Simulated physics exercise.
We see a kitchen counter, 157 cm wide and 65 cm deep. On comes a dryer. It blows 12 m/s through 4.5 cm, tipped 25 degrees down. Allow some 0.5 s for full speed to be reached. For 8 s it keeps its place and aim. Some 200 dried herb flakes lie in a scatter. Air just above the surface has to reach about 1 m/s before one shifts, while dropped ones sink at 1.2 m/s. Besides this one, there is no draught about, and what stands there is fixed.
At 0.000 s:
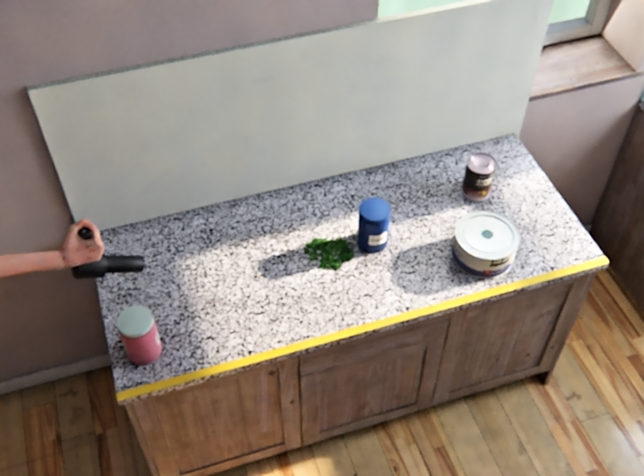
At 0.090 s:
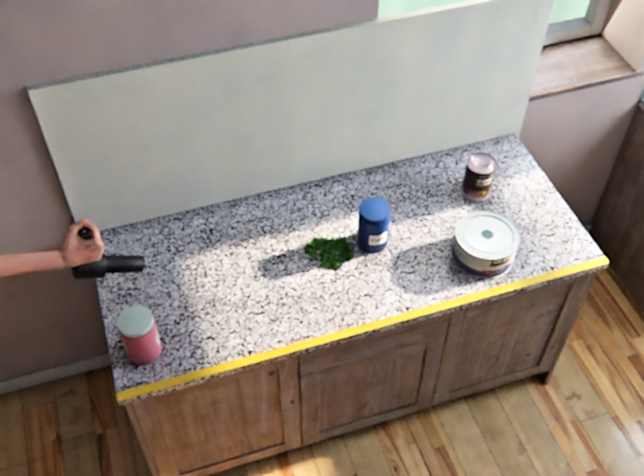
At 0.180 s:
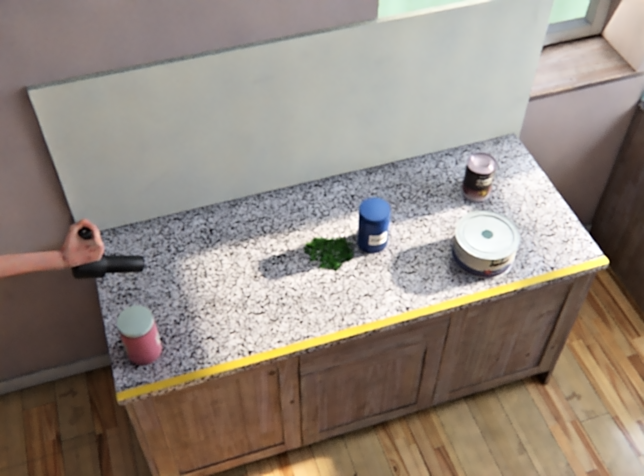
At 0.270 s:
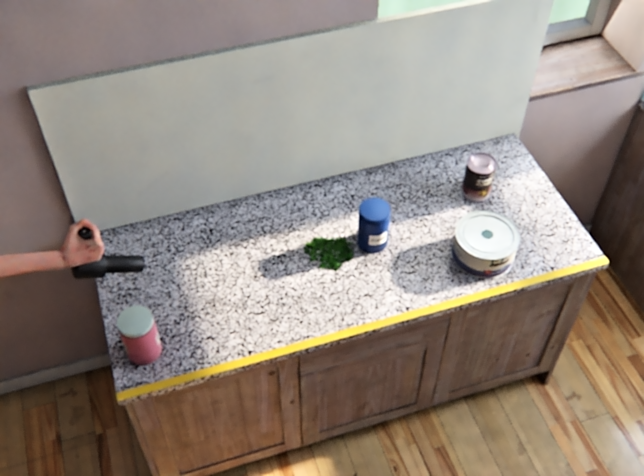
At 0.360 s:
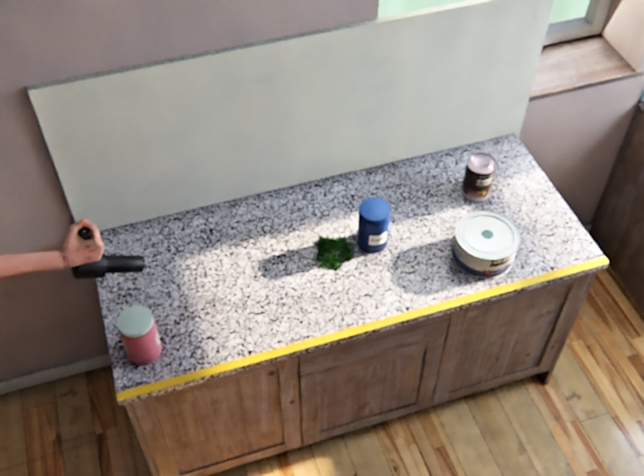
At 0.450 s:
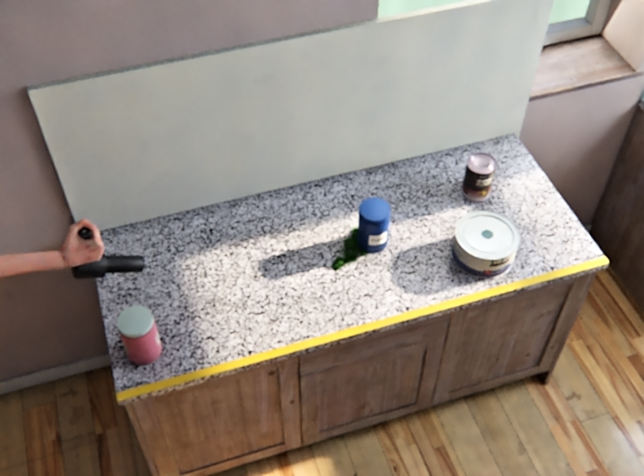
A hand holds a dryer above a counter, and still green flakes shift right, beside a blue canister.
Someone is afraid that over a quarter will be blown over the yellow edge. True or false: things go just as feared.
True.
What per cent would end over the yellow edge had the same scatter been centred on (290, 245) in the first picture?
It would come to some 20 in a hundred.
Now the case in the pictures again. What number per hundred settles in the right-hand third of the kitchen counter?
I'd estimate around 20 per cent.
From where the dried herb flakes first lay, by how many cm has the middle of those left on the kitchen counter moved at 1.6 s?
Measured offset: Approx. 40 cm.
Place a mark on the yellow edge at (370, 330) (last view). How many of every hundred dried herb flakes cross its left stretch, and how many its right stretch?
About 0 per cent left, about 40 per cent right.
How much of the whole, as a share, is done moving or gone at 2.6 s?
I would put it at around 60 %.
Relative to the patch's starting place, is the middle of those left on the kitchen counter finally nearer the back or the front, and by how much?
Toward the near side, roughly 10 cm.
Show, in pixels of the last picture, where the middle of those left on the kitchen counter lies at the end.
Centre: Roughly (450, 246).
After 1.6 s, 60 % are on the move or not yet settled, 37 % are over the yellow edge; the middle of those still in play is near (447, 229).
After 2.6 s, 38 % are on the move or not yet settled, 42 % are over the yellow edge; the middle of those still in play is near (437, 239).
After 4.4 s, 26 % are on the move or not yet settled, 44 % are over the yellow edge; the middle of those still in play is near (451, 246).
After 8.0 s, at the end, 44 % are over the yellow edge; the middle of those still in play is near (450, 246).
